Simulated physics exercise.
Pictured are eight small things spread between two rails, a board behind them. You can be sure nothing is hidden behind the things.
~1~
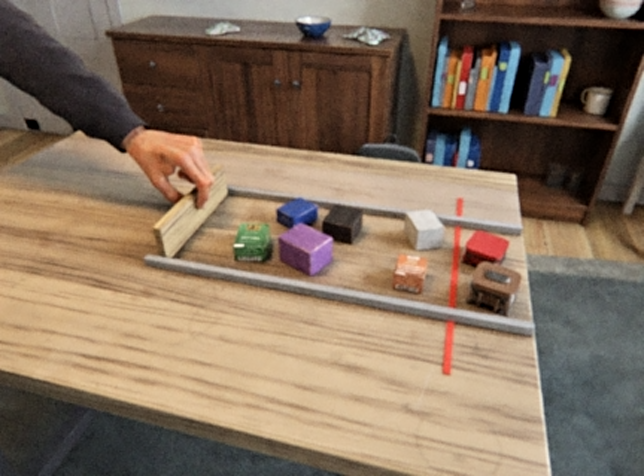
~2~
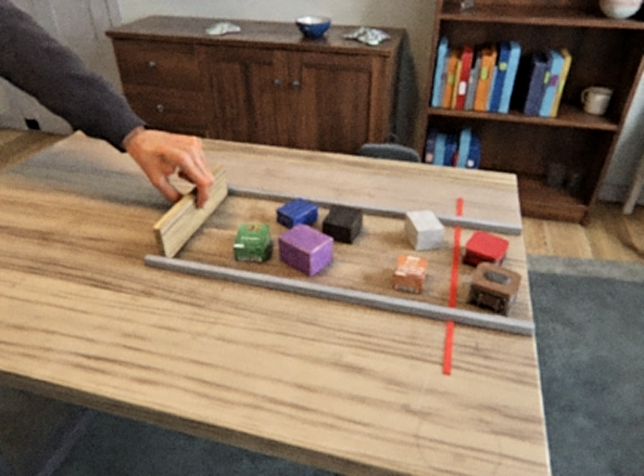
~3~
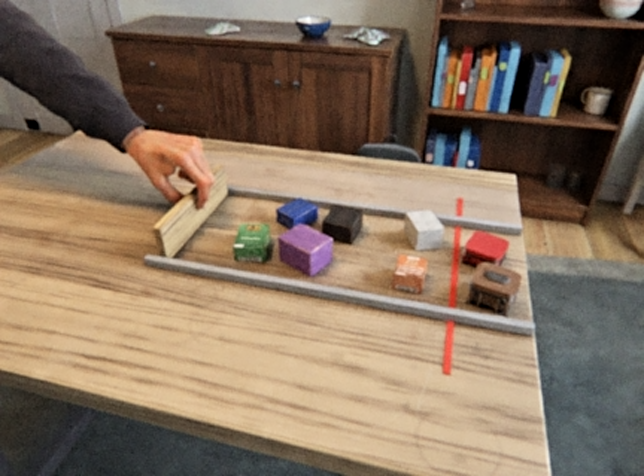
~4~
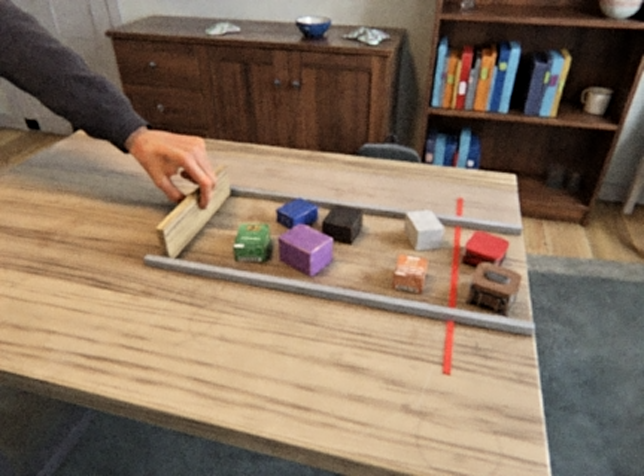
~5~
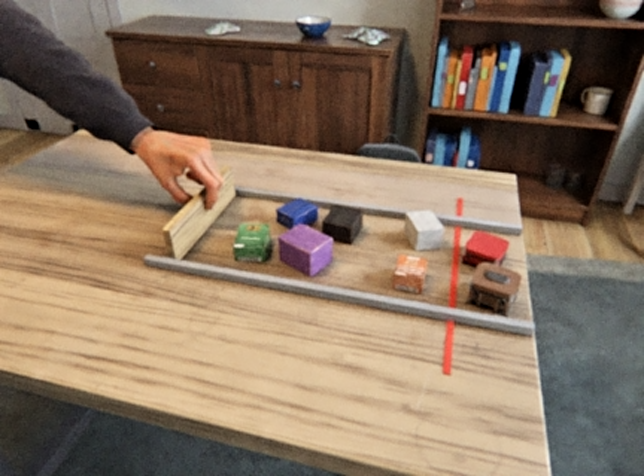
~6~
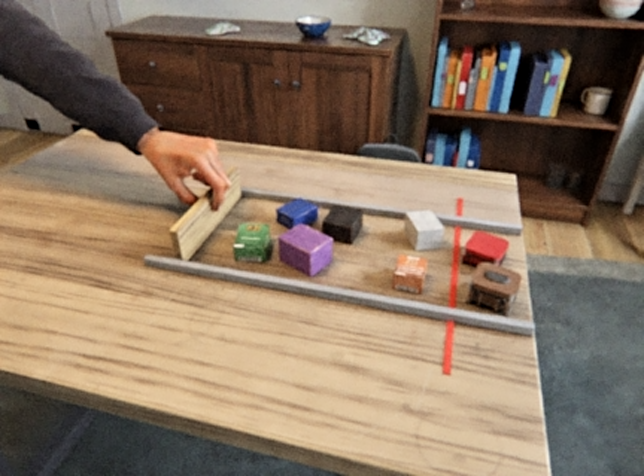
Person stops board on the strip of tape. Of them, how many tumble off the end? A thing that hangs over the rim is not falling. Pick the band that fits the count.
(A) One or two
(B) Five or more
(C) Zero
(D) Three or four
D.
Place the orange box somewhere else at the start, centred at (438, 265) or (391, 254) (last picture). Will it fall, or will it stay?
In order: Slips off; slips off.
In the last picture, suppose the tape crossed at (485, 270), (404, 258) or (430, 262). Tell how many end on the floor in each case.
6, 1, 2.
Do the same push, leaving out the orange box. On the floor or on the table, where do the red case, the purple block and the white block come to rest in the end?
Red case: Down; purple block: Still up; white block: Down.
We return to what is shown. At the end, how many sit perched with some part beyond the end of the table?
Things overhanging at the end: 1.
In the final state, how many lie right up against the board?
Contact count: 2.
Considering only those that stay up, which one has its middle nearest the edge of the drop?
The purple block finishes closest.
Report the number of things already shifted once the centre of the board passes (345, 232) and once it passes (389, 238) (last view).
It comes to 6 for the first spot, 8 for the other.
A little later, none off yet; brown case at rest near (494, 288); red case at rest near (485, 252); white block at rest near (423, 230).
When it is over, the number that fall off is three or four; down, orange box, white block, red case and brown case.
